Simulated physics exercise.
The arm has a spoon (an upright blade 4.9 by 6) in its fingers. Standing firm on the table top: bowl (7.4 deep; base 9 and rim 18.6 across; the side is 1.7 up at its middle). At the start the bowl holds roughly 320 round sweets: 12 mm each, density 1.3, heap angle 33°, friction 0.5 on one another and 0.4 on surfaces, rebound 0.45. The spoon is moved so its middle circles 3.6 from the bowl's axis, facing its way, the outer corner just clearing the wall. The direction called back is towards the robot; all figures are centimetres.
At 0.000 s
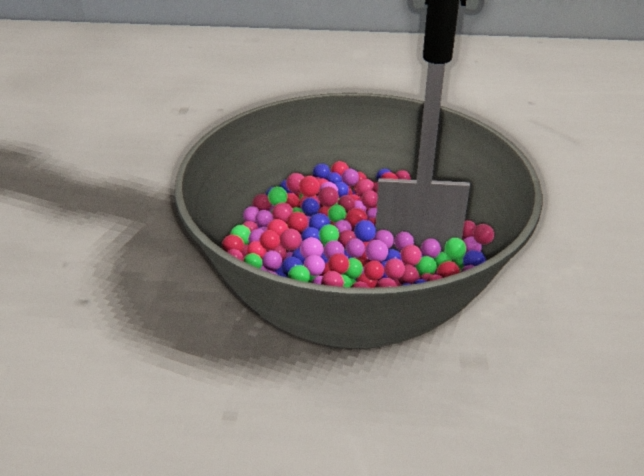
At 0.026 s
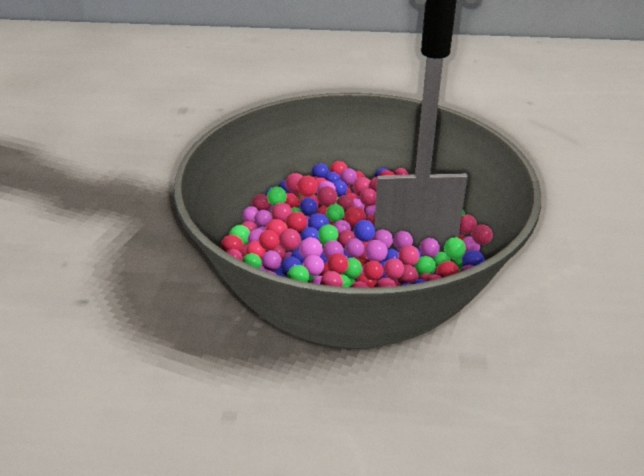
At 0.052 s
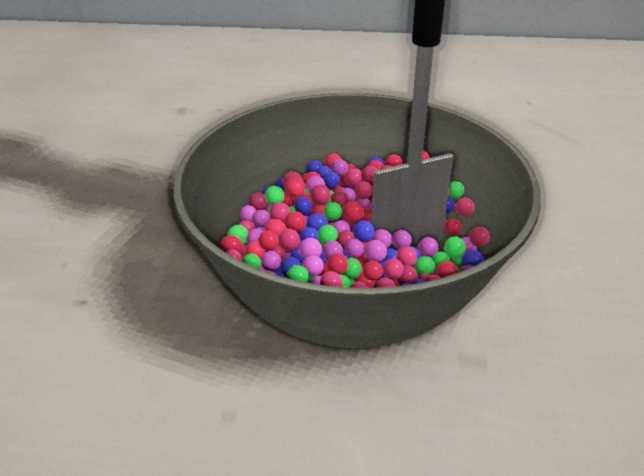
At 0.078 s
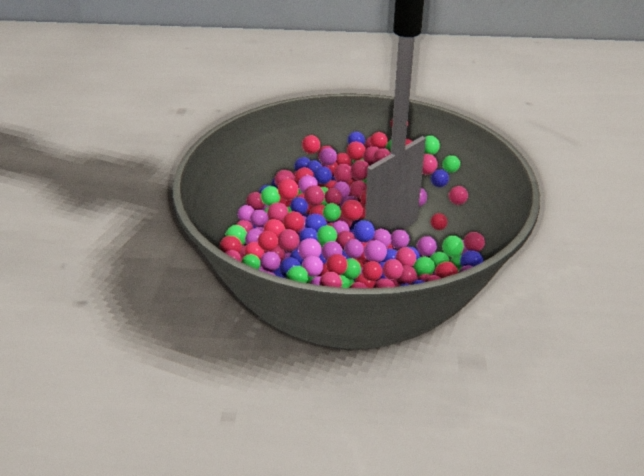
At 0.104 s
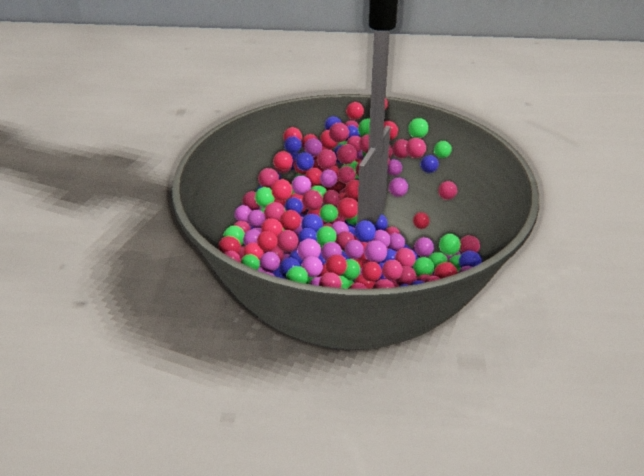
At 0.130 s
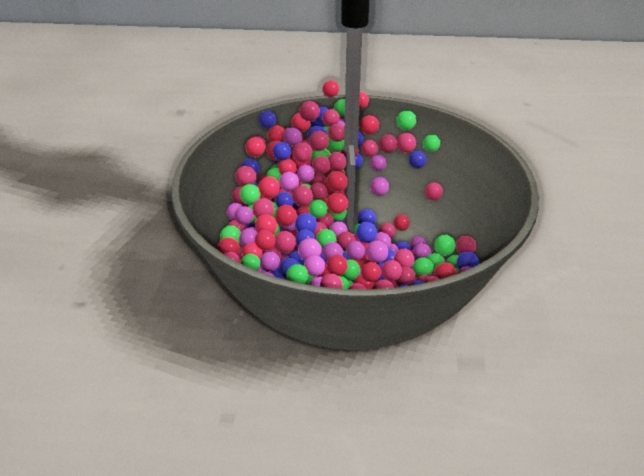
A flat metal blade on a black handle swept leftward through colorful little balls in a gray bowl, turning edge-on as it went and pushing them into a tall heap against the back left side.
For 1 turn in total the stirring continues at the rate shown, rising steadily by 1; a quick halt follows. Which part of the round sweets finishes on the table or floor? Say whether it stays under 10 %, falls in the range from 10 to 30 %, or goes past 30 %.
The share falls from 10 to 30 %.
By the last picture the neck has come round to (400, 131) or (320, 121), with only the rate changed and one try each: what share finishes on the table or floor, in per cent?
Roughly 0 and 25 percent, in that order.
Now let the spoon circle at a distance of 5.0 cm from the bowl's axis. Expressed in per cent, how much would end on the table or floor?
Around 15 in a hundred.
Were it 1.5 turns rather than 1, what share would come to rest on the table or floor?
Roughly 20 per cent.
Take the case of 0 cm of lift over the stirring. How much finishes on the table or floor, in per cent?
10 per cent, roughly.
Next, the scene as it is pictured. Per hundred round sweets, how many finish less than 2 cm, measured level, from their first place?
I'd put it at about 5 in a hundred.
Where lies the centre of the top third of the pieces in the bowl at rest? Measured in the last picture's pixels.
It is centred around (408, 201).
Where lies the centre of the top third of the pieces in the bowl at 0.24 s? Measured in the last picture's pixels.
The top third is centred near (245, 227) in the last picture.
After 0.24 s, 194° round, highest piece 10 above the table; 308 in the bowl, 12 in flight or on the tool.
After 0.36 s, 293° round, highest piece 10 above the table; 286 in the bowl, 19 on the table or floor, 15 in flight or on the tool.
After 0.62 s, 0° round, highest piece 8 above the table; 270 in the bowl, 49 on the table or floor, 1 in flight or on the tool.
After 1.32 s, 0° round, highest piece 7 above the table; 269 in the bowl, 51 on the table or floor.
At rest, 269 in the bowl, 51 on the table or floor. That is 16 % on the table or floor.
